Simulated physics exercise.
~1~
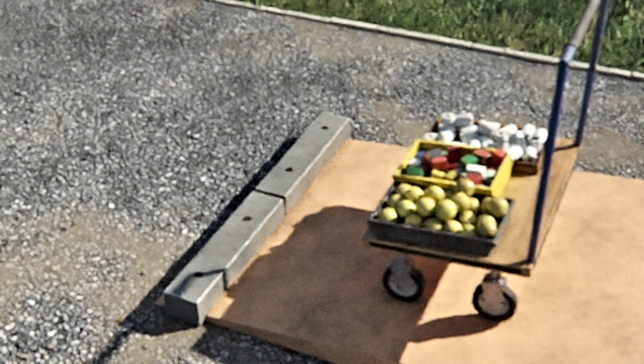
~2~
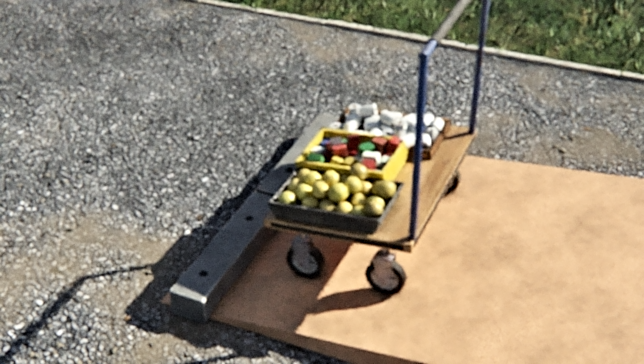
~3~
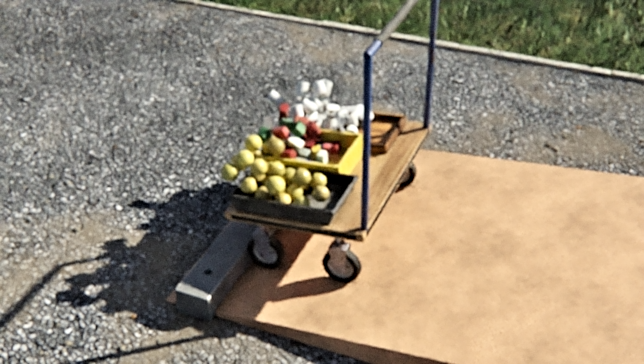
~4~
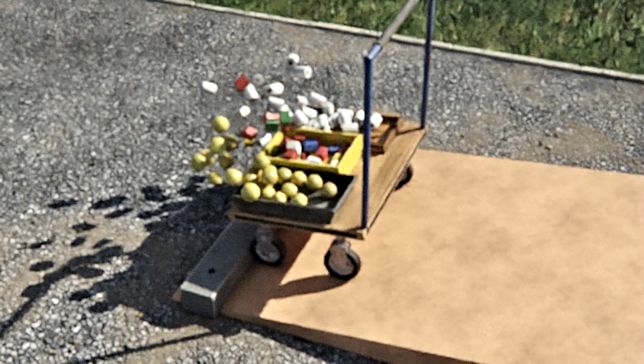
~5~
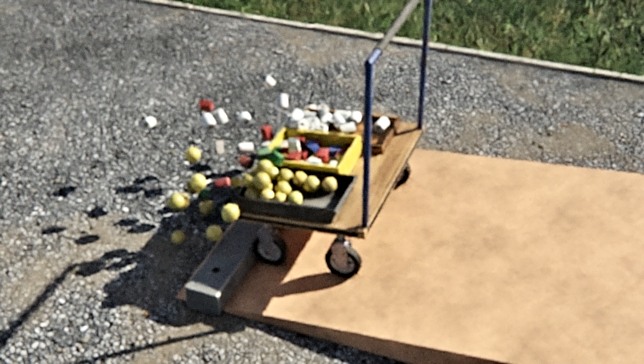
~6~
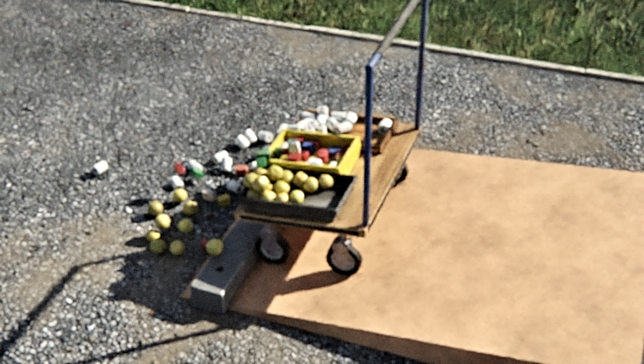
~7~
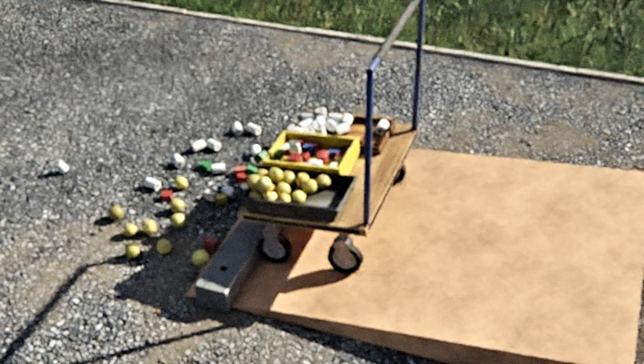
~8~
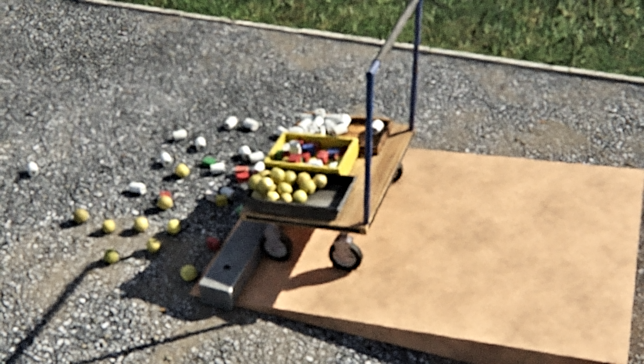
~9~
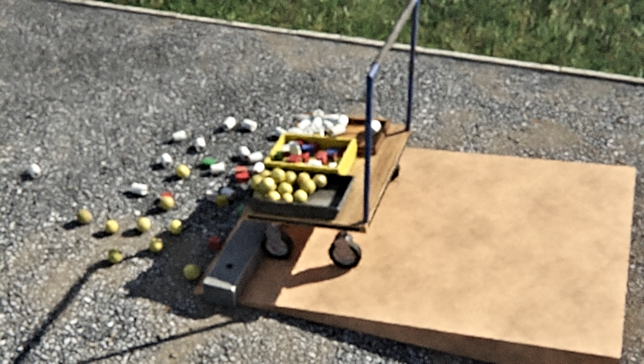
A flat trolley with a blue upright handle stands on a tan ramp over grey gravel, seen from above, with grass along the top right. It carries a black tray of yellow apples at the front, a yellow tray of coloured toy bricks in the middle and a wooden tray of white rolls behind. The trolley rolls left down the ramp and stops abruptly at the grey kerb. Goods from all three trays fly forward over the kerb, then drop and scatter across the gravel. The trolley ends upright and still, its trays still partly filled.
